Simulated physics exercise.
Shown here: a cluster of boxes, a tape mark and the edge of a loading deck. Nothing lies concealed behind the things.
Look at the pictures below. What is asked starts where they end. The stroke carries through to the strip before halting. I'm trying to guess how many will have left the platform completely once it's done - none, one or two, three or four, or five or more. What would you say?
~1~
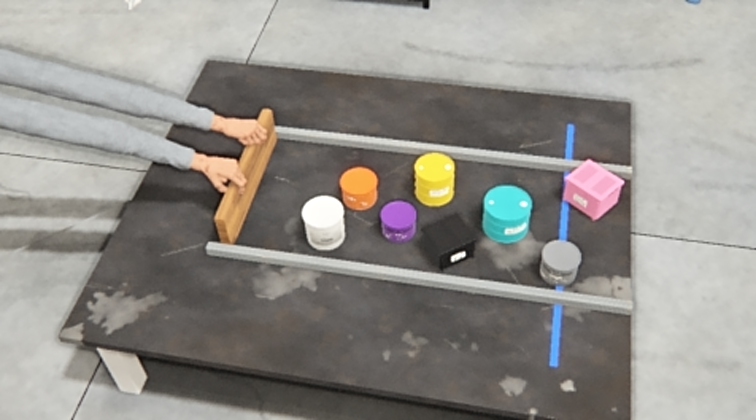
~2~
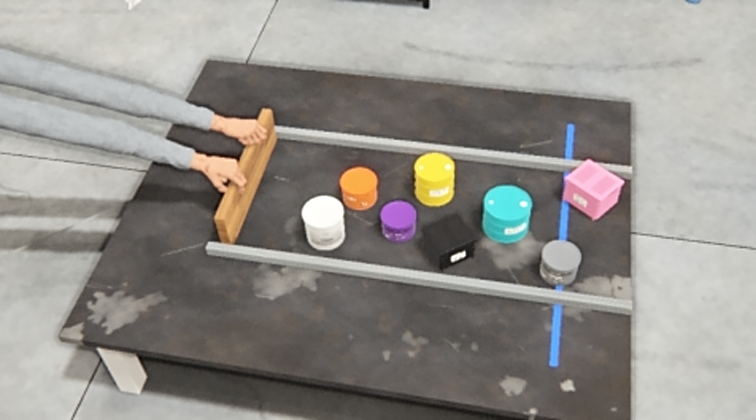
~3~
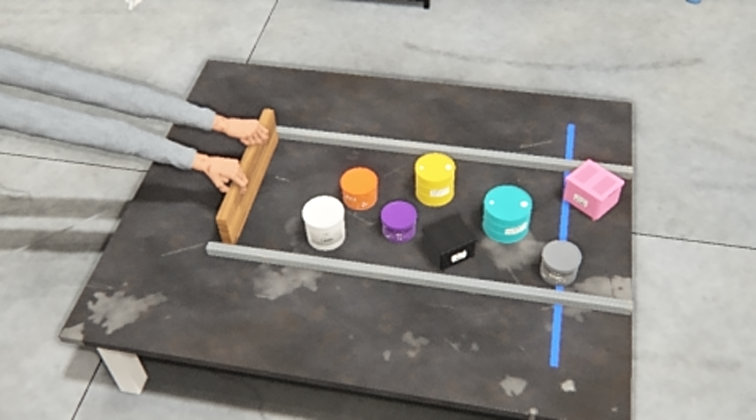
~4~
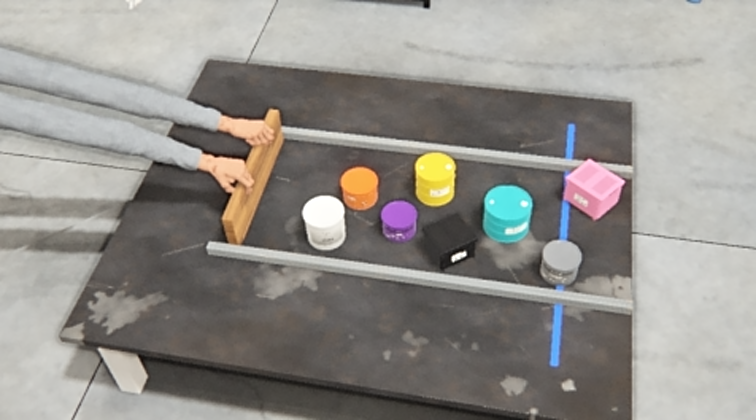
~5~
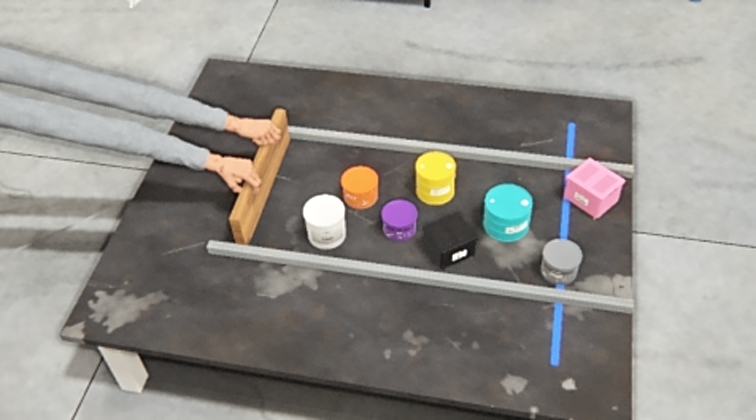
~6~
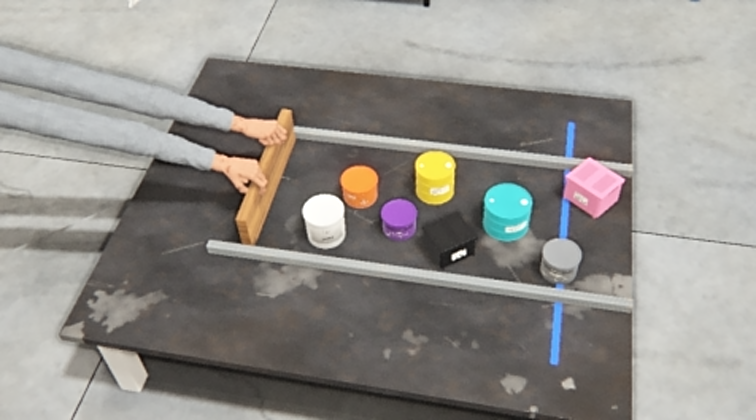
The drop will claim one or two of them.
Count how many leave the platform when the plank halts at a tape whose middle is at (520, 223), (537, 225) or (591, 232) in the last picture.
The counts: 0, 1 and 4.
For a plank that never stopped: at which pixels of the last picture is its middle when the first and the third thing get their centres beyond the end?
Its middle is near (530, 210) and then near (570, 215).
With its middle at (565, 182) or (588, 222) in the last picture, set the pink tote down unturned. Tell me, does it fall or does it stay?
Lab note - it rests there; then it goes down.
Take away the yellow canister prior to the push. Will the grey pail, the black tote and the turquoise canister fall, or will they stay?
I'd say the grey pail gets knocked off, the black tote stays aboard and the turquoise canister stays aboard.
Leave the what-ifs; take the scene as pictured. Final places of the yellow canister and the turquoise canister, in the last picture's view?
The yellow canister ends up near (588, 186), and the turquoise canister near (627, 218).
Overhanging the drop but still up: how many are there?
Counting them gives 3.
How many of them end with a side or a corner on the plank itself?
My count gives 3.
Soon after, none off yet; pink tote at rest near (593, 189); grey pail at rest near (560, 262); turquoise canister at rest near (507, 212).
After that, none off yet; pink tote at rest near (593, 189); grey pail displaced about its own width near (602, 264); turquoise canister displaced about its own width near (566, 212).
In the end, the number that fall off is one or two; gone, grey pail.
